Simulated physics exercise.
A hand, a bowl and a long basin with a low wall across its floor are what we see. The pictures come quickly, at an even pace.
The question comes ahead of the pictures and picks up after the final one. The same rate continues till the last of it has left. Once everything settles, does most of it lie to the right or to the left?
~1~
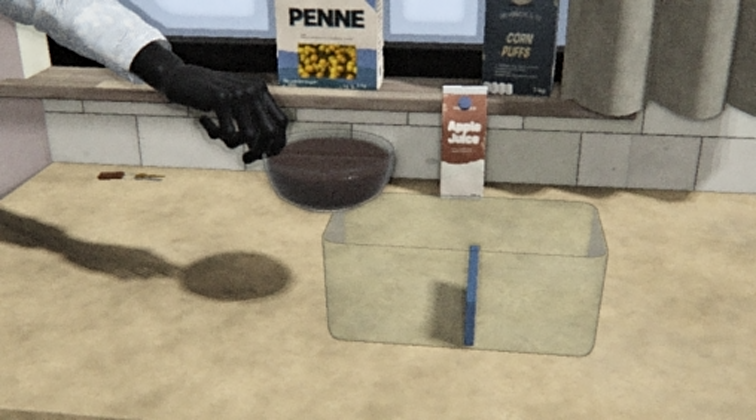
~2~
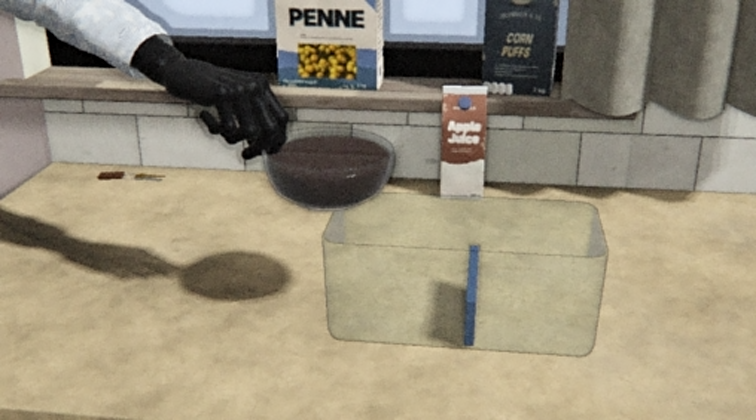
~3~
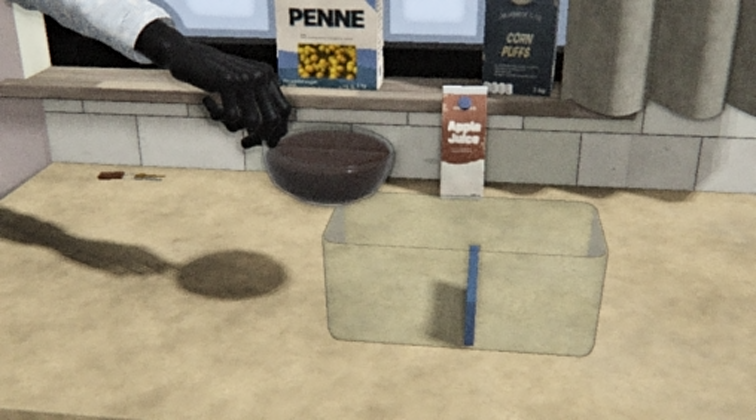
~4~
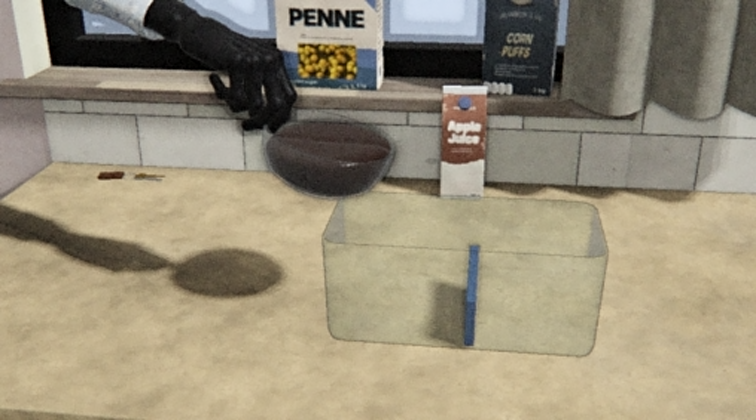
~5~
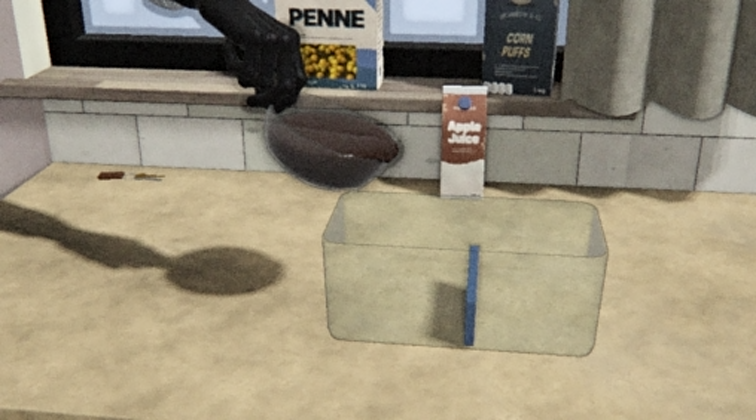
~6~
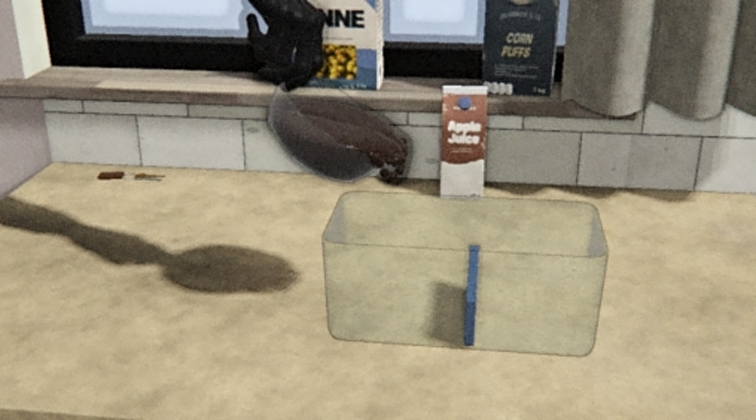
The fullest section lies on the viewer's right.
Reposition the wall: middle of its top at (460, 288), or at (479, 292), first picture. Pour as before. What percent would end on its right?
Around 70 per cent for the first, around 55 per cent for the second.
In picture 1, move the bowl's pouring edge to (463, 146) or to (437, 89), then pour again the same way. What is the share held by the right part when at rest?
Roughly 75 in a hundred the first time and 70 in a hundred the second.
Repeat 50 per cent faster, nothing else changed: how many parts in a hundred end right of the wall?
I'd estimate about 55 percent ends up there.
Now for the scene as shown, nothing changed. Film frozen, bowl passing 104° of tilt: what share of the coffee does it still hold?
Near 10 in a hundred still remains.
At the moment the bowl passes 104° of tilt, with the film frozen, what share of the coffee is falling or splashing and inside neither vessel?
Some 50 per cent.
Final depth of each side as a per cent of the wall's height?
Once it is still, the left part shows 20 per cent and the right part 40.
A moment on, the tilt is 104° and 9 per cent is still to pour, 17 is left of the wall and 24 right of it.
Next, the tilt is 120° and 0 per cent is still to pour, 25 is left of the wall and 71 right of it.
Then the tilt is 120° and 0 per cent is still to pour, 34 is left of the wall and 62 right of it.
Later the tilt is 120° and 0 per cent is still to pour, 35 is left of the wall and 62 right of it.
Finally, 35 per cent lies left of the wall, 62 right of it and 3 outside.
